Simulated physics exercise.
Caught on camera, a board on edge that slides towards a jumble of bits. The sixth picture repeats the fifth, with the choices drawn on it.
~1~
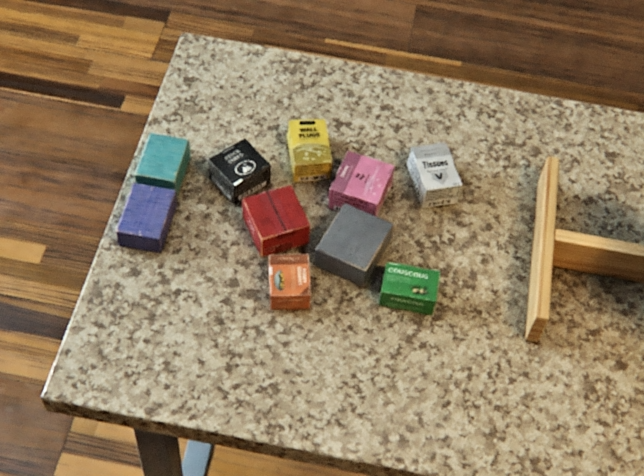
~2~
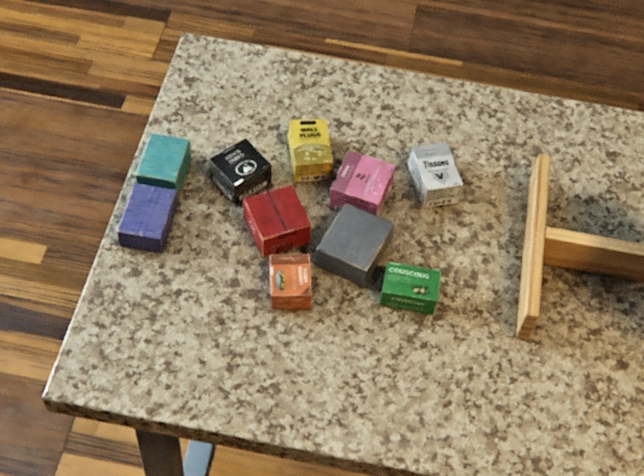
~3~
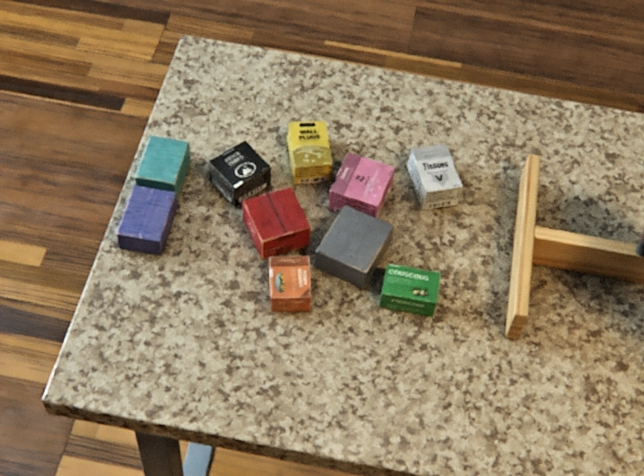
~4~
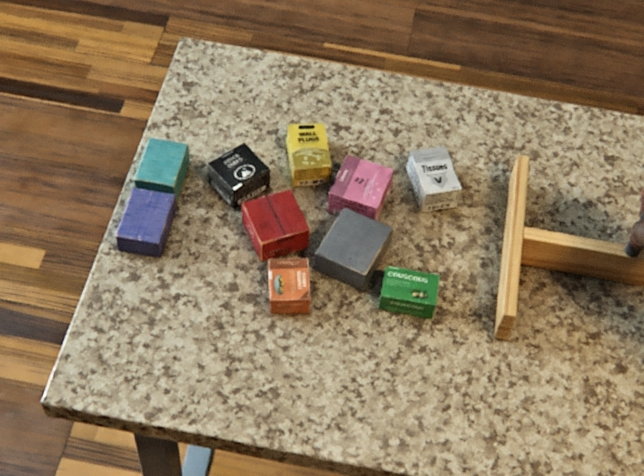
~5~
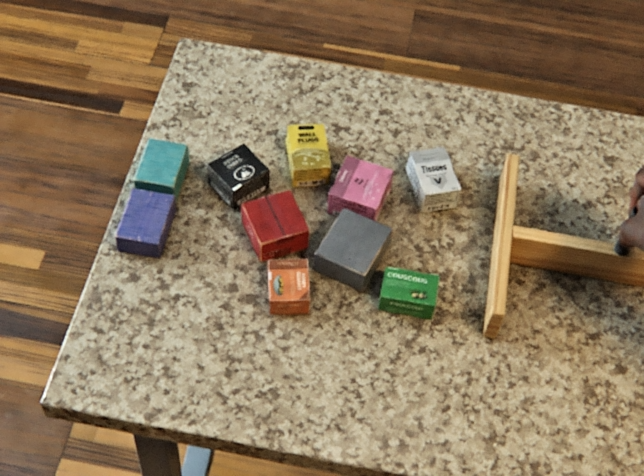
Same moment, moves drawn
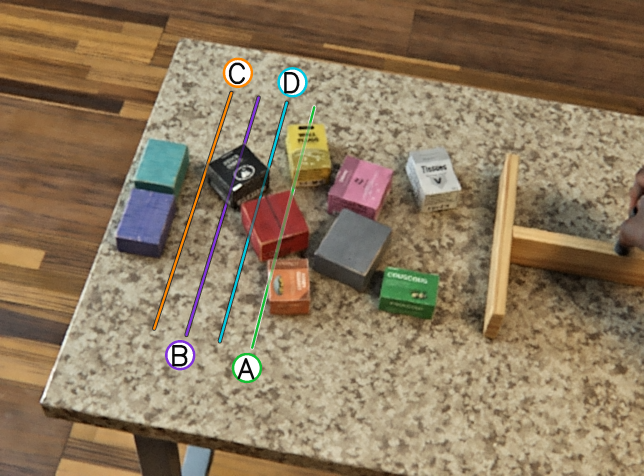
A hand, only just in view at the right edge in the later part, grips the handle of a wooden board standing on edge on a speckled stone-look tabletop, seen from above at an angle over a striped wood floor. Ten small boxes and blocks sit left of it, turquoise and blue farthest left, red and grey central, green nearest the front. The board slides slowly left a short way, touching none of them, while the camera stays practically still.
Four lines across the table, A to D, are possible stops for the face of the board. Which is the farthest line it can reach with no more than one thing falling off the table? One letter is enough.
D is the last line within the limit.
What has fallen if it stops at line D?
The turquoise block.
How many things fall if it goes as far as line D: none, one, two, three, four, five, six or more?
By then, one.
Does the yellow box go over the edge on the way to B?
By then, no.
On the marked copy, A at (286, 217); B at (226, 206); C at (196, 201); D at (256, 212).
With D. Early on, board (417, 213); white box (397, 171); green box (367, 293).
Further on, board (327, 197); black packet (210, 171); red box (226, 217).
At the end, board (262, 185); turquoise block over the edge; blue block (114, 222); one fallen.
As for the rest, A is within the limit but short; B drops two; C drops four.
